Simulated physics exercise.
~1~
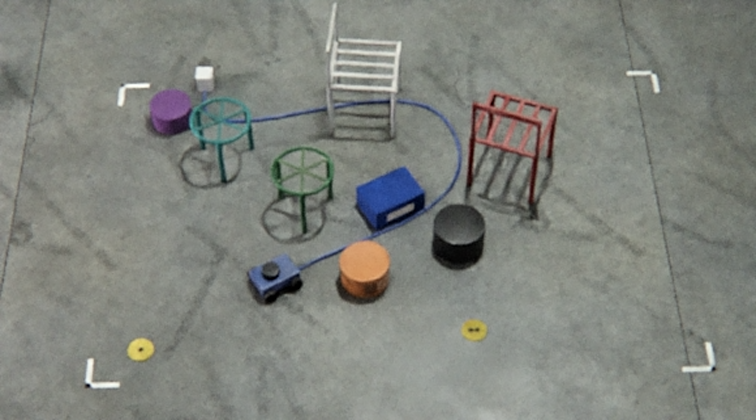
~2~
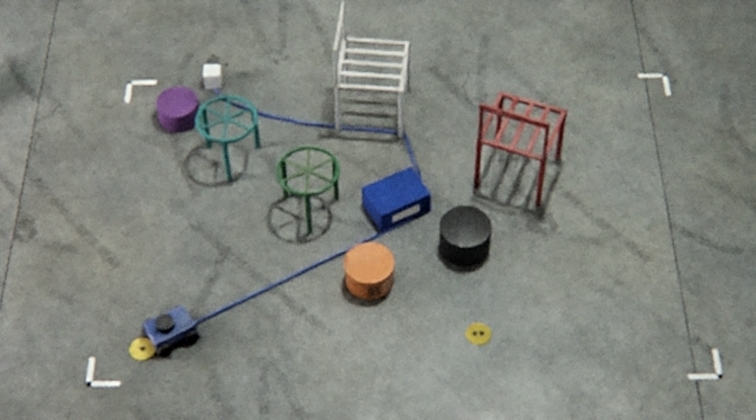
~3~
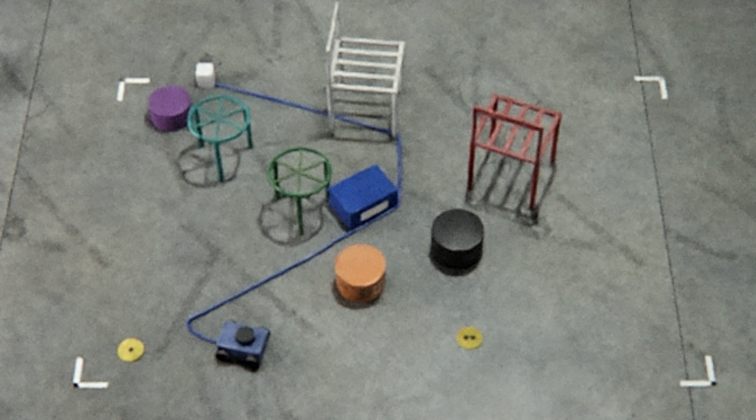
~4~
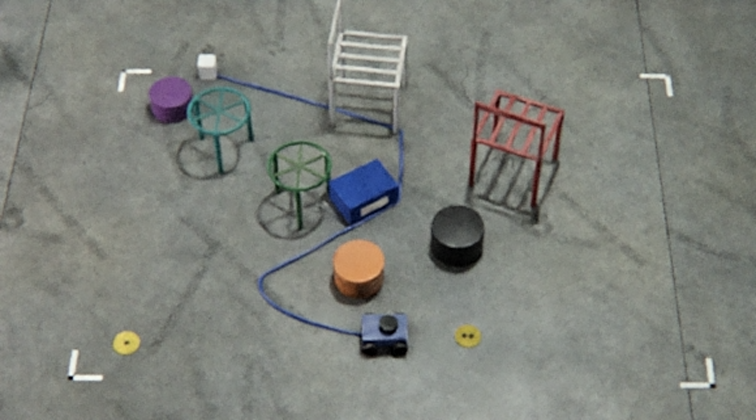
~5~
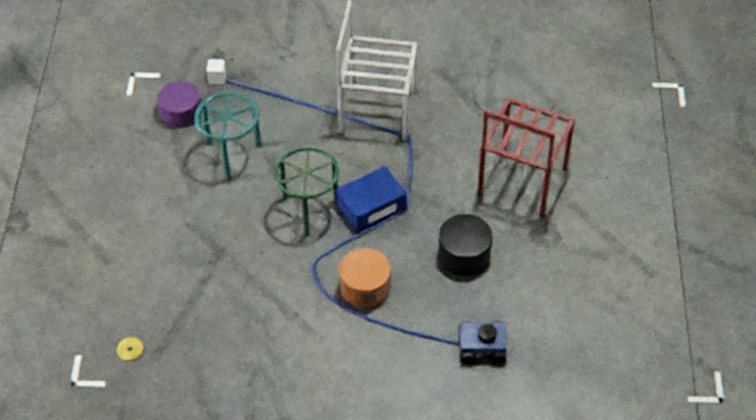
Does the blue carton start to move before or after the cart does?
After. The cart is already driving off to the left before the blue carton starts to shift.
